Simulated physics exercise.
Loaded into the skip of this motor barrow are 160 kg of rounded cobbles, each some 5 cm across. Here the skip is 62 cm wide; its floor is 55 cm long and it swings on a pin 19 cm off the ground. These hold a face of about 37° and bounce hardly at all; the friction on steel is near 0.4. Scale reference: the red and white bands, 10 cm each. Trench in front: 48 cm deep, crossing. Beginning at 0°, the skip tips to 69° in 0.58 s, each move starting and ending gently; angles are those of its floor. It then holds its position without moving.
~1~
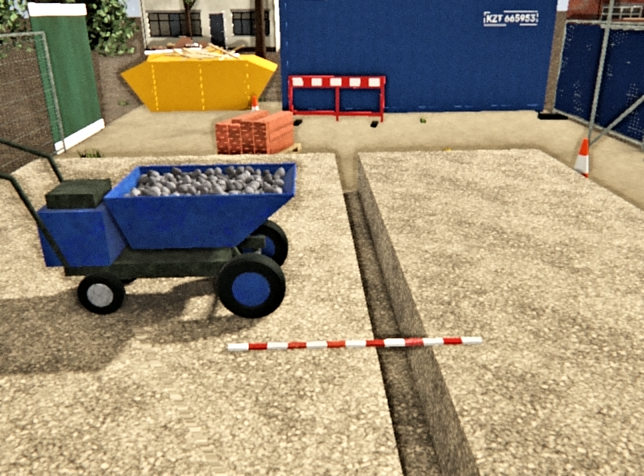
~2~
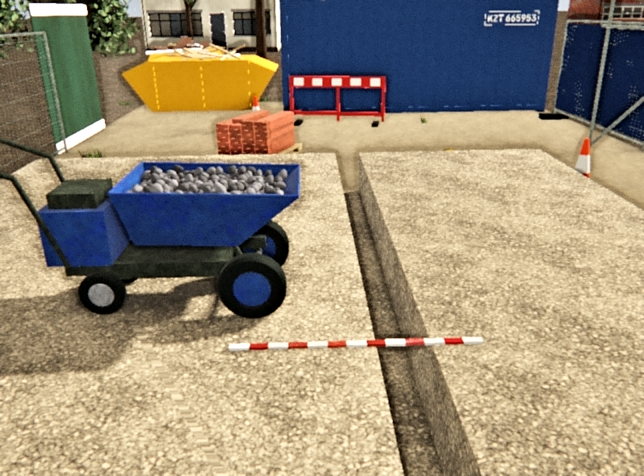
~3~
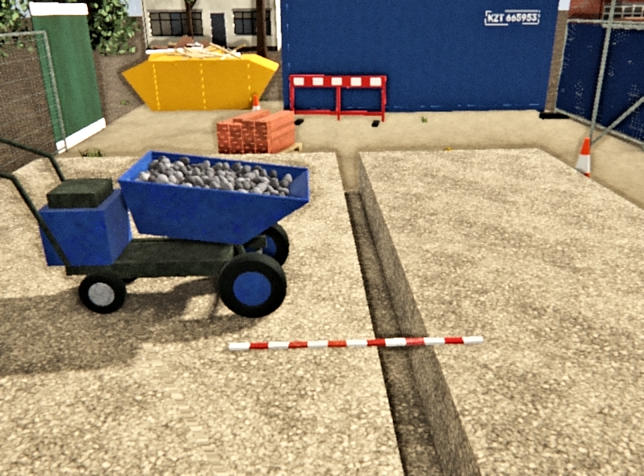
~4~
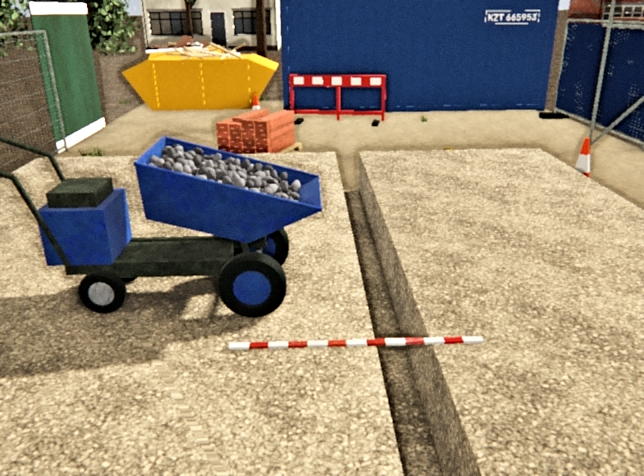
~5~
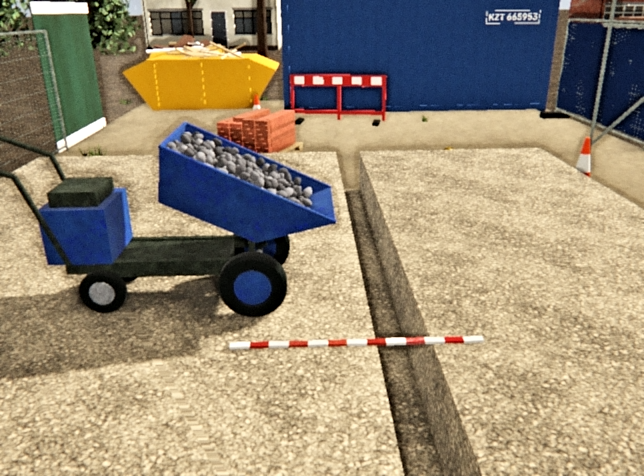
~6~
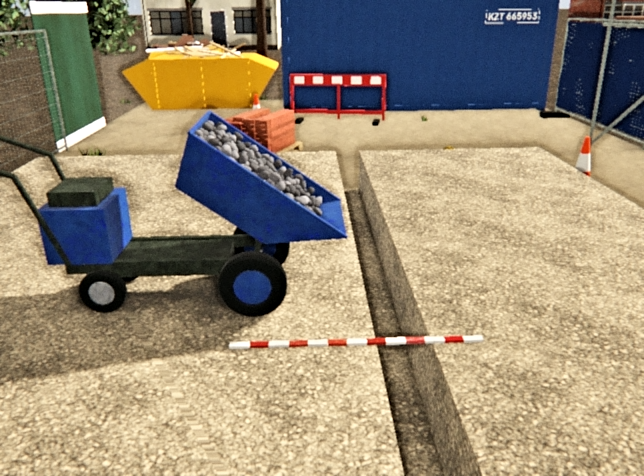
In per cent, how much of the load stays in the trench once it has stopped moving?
I would say about 72 per cent.
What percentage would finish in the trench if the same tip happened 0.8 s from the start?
In that case some 85 per cent.
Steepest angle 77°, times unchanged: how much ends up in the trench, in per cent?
About 75 per cent would end up in the trench.
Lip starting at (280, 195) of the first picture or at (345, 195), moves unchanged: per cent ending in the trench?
Some 85 and some 20 per cent, in that order.
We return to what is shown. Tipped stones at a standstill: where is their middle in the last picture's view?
I'd point to around (397, 334).
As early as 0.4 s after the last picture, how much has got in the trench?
Roughly 30 percent of the load.
Then, 0.1 s after the last picture the floor is at 58°, 100 % in the skip; the foremost stones are at (342, 242).
Then, 0.4 s after the last picture the floor is at 69°, 71 % in the skip, 1 % short of the trench, 28 % in the trench, 1 % past the trench; the foremost stones are at (416, 283).
Then, 0.7 s after the last picture the floor is at 69°, 7 % in the skip, 1 % short of the trench, 64 % in the trench, 28 % past the trench; the foremost stones are at (551, 281).
Then, 2.7 s after the last picture the floor is at 69°, 0 % in the skip, 72 % in the trench, 28 % past the trench; the foremost stones are past the picture's edge.
